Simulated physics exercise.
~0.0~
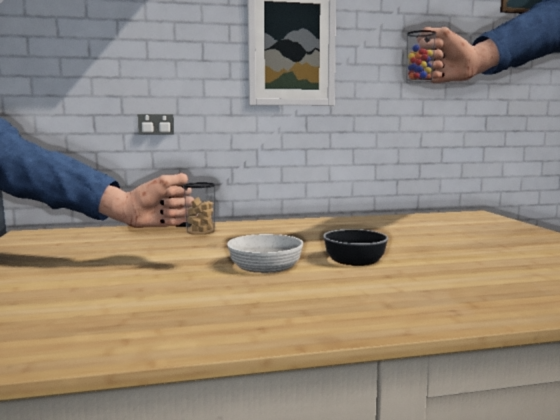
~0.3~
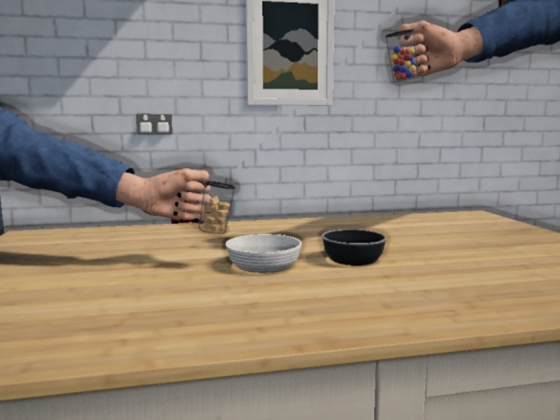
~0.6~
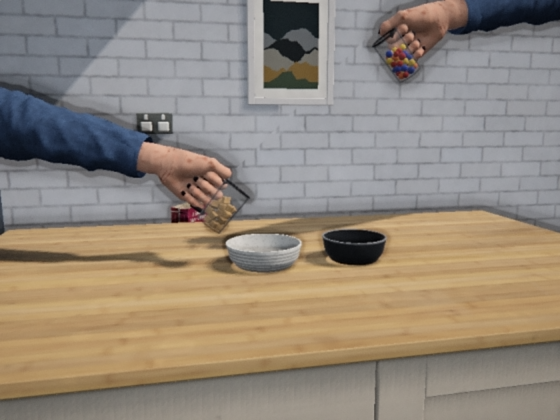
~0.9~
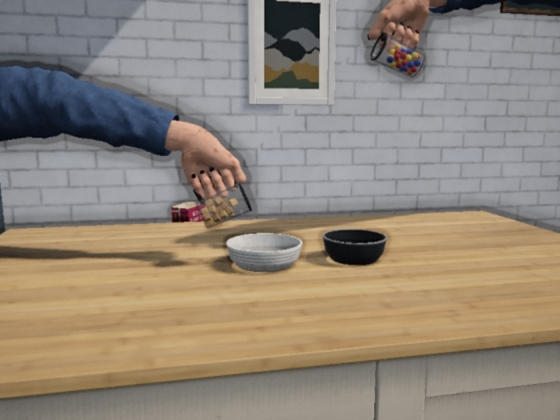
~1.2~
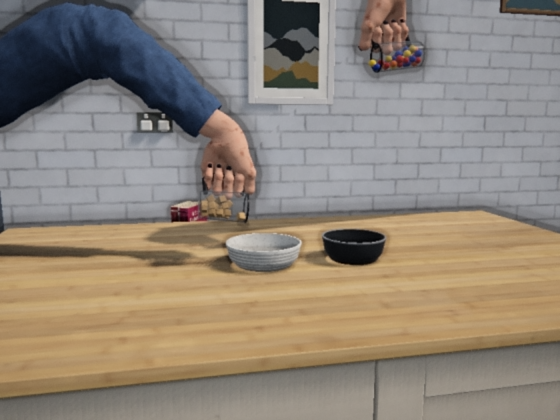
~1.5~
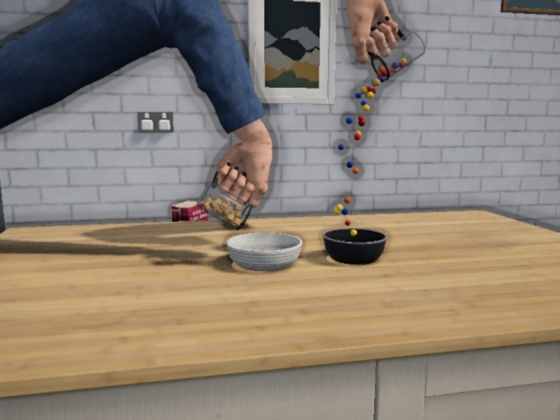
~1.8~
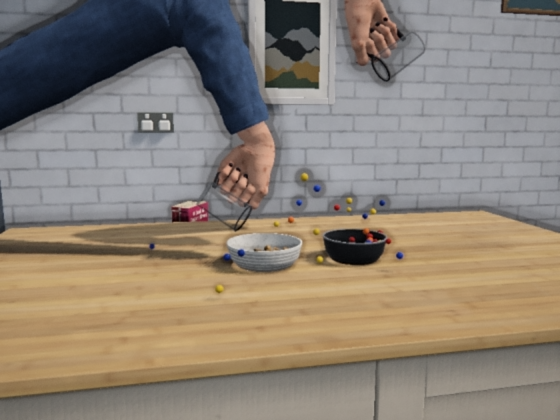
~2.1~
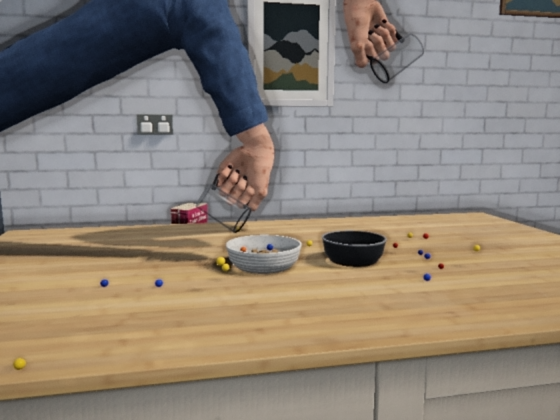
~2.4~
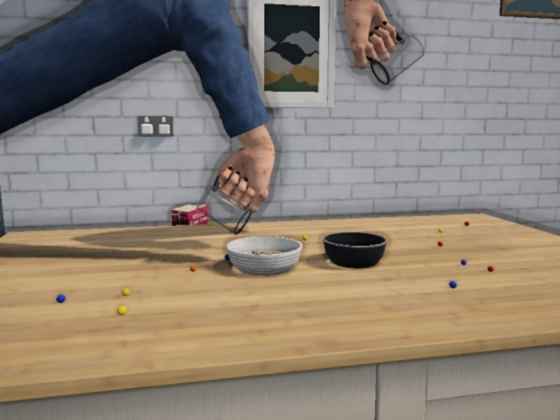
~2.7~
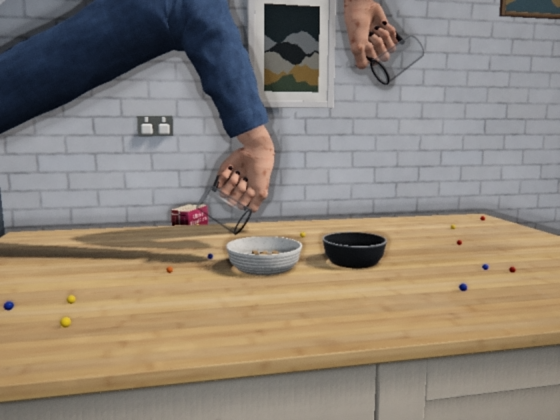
Two hands in blue sleeves hold clear cups over a pale wooden counter before a white brick wall, seen from the front by a slightly swaying camera. The left cup, holding tan pieces, hovers low near a white bowl, while the right one, full of colourful balls, is high above a black bowl. Both cups tilt together until they are upside down. The tan pieces drop neatly into the white bowl, but the balls fall in a long stream, bounce and scatter. Finally, the tan pieces rest in their bowl, while several balls lie spread across the counter.
